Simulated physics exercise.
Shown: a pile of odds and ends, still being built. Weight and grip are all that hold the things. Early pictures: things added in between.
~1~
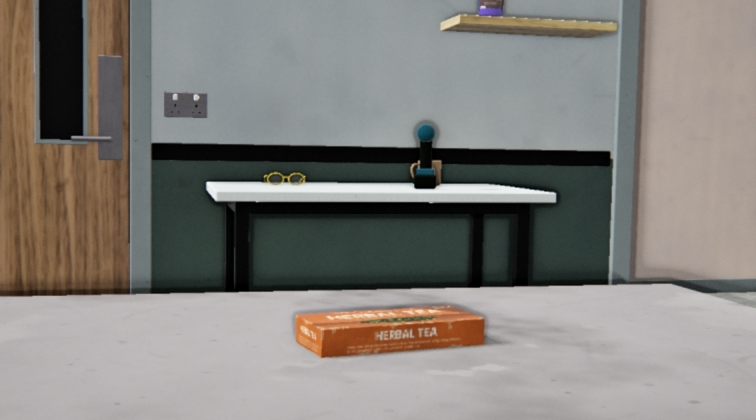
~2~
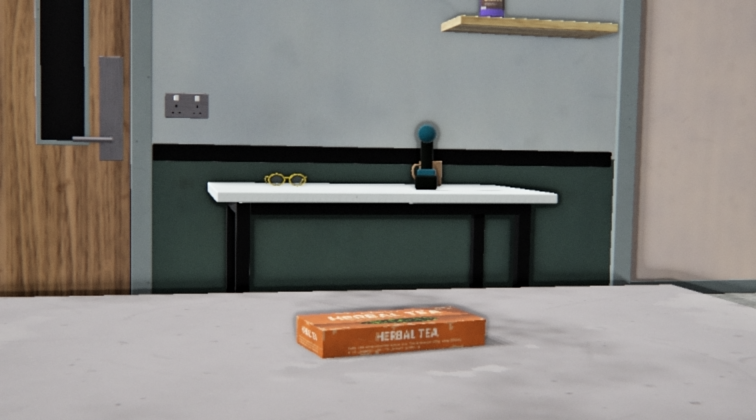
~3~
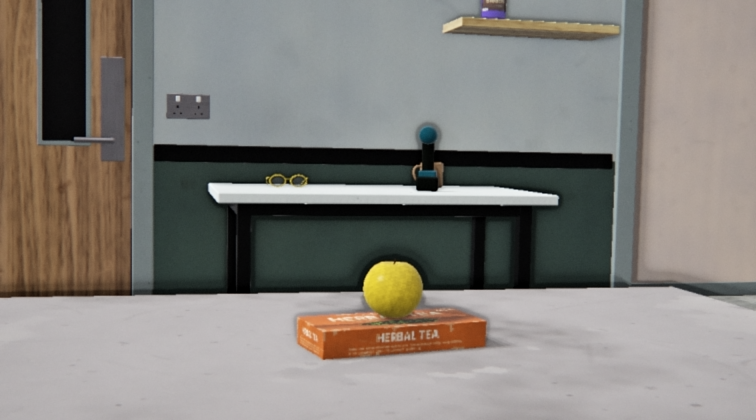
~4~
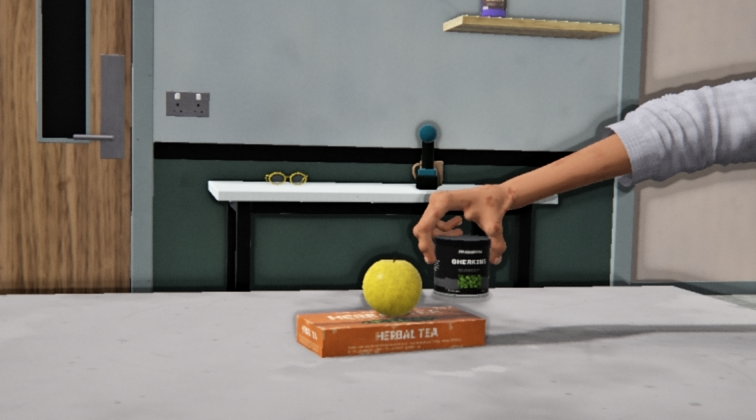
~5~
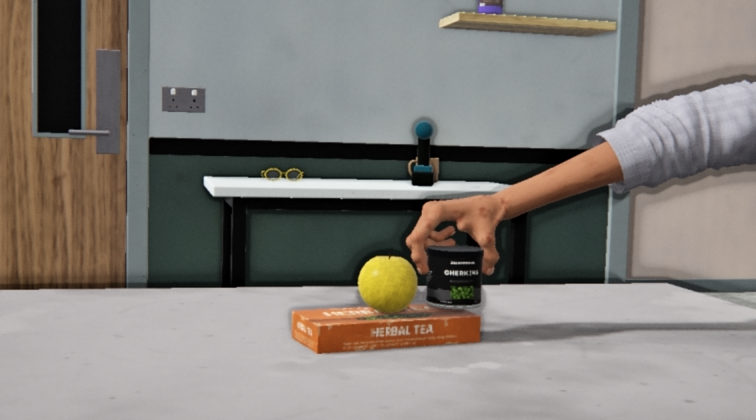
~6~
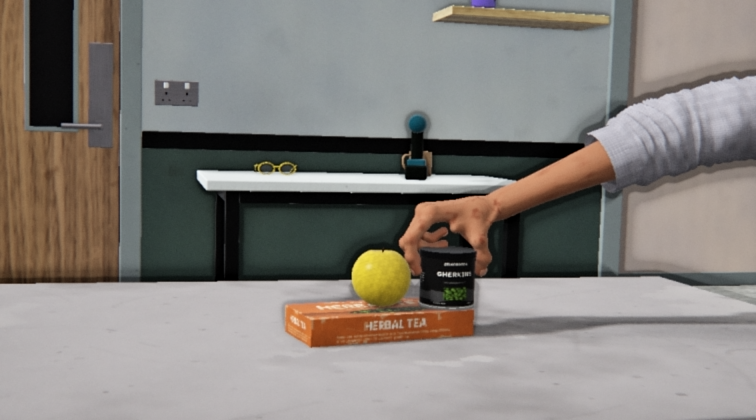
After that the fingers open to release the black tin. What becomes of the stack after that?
Most likely the pile will stay as built.
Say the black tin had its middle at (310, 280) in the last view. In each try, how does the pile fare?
Observed: Pile steady.
Then, 0.40 s later than the last frame, all is still.
Then, 1.10 s later than the last frame, black tin resting near (448, 278).
When it is over, all 3 as before. End places, in pixels of the last picture, black tin near (448, 278). The pile holds.
